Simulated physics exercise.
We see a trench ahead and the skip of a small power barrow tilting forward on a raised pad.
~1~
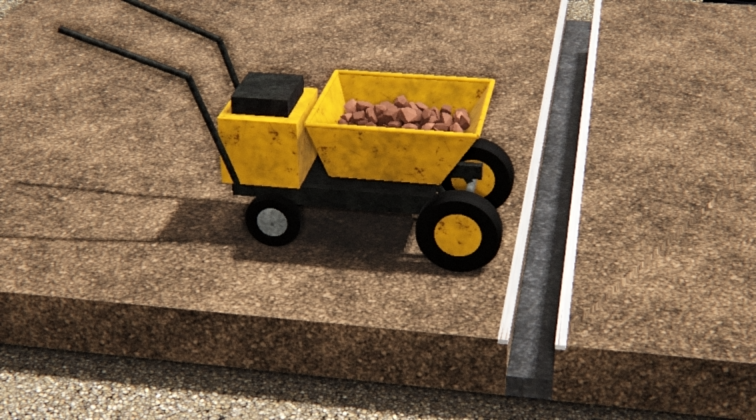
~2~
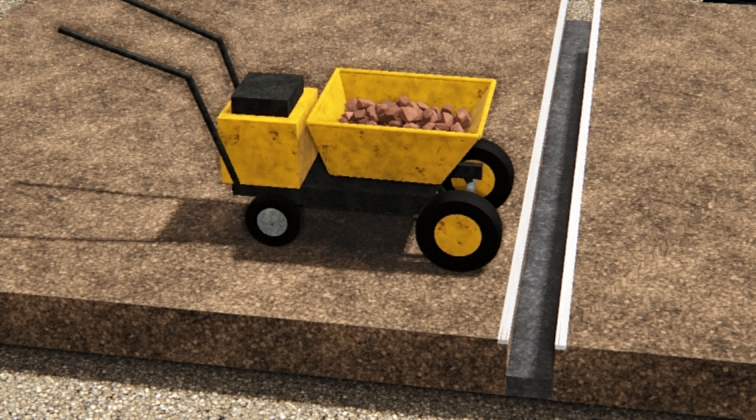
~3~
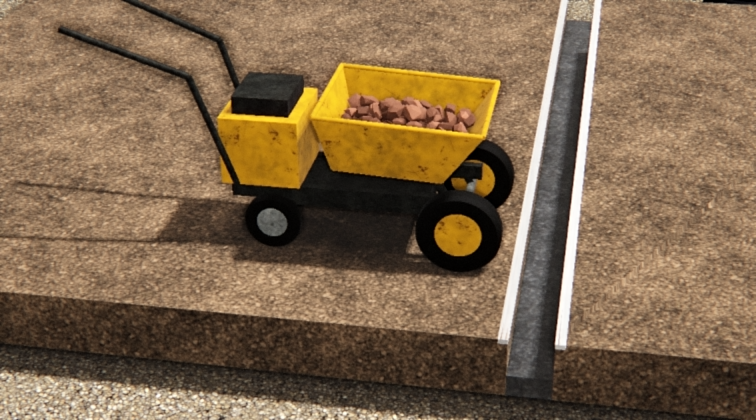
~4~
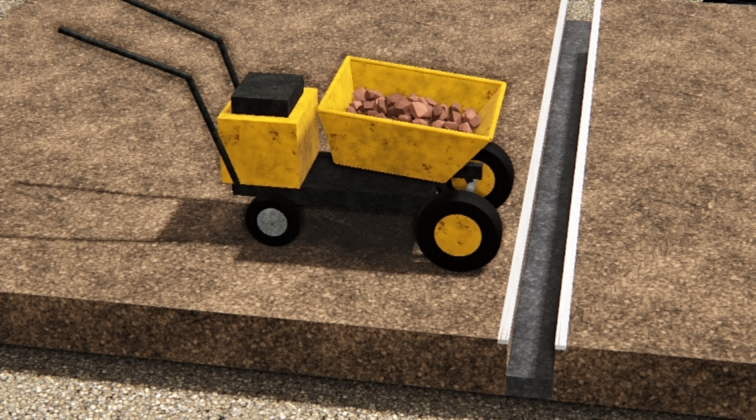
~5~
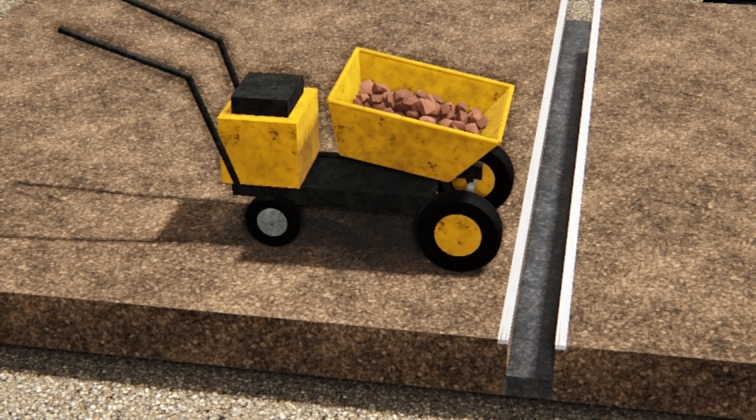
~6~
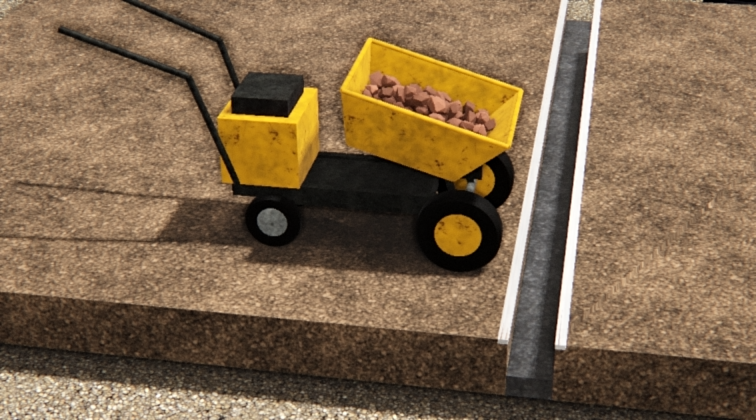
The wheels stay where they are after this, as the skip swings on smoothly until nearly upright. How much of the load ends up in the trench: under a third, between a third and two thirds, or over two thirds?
Under a third.
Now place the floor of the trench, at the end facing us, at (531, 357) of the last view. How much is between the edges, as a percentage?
10 per cent, roughly.
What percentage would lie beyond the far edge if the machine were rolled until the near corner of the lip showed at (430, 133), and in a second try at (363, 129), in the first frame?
Roughly 40 and 0 percent respectively.
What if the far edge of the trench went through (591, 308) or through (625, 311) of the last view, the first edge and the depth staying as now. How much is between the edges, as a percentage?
First one: 30 per cent; second one: 70 per cent.
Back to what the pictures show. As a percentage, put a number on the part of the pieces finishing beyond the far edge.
I'd say near 85 per cent, give or take.
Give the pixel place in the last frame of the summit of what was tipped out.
I'd put the summit somewhere around pixel (601, 222).
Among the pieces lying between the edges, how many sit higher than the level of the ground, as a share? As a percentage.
My figure is near 10 per cent.
Shortly afterwards, skip tipped steeply; the whole lot in the skip.
Next, skip tipped right over; all but a few in the skip; a little beyond it; only a few falling.
Some moments later, skip tipped right over; near a quarter in the skip; only a few in or heaped over the trench; near two thirds beyond it; only a few falling.
In the end, skip tipped right over; only a few in the skip; a little in or heaped over the trench; the bulk beyond it.
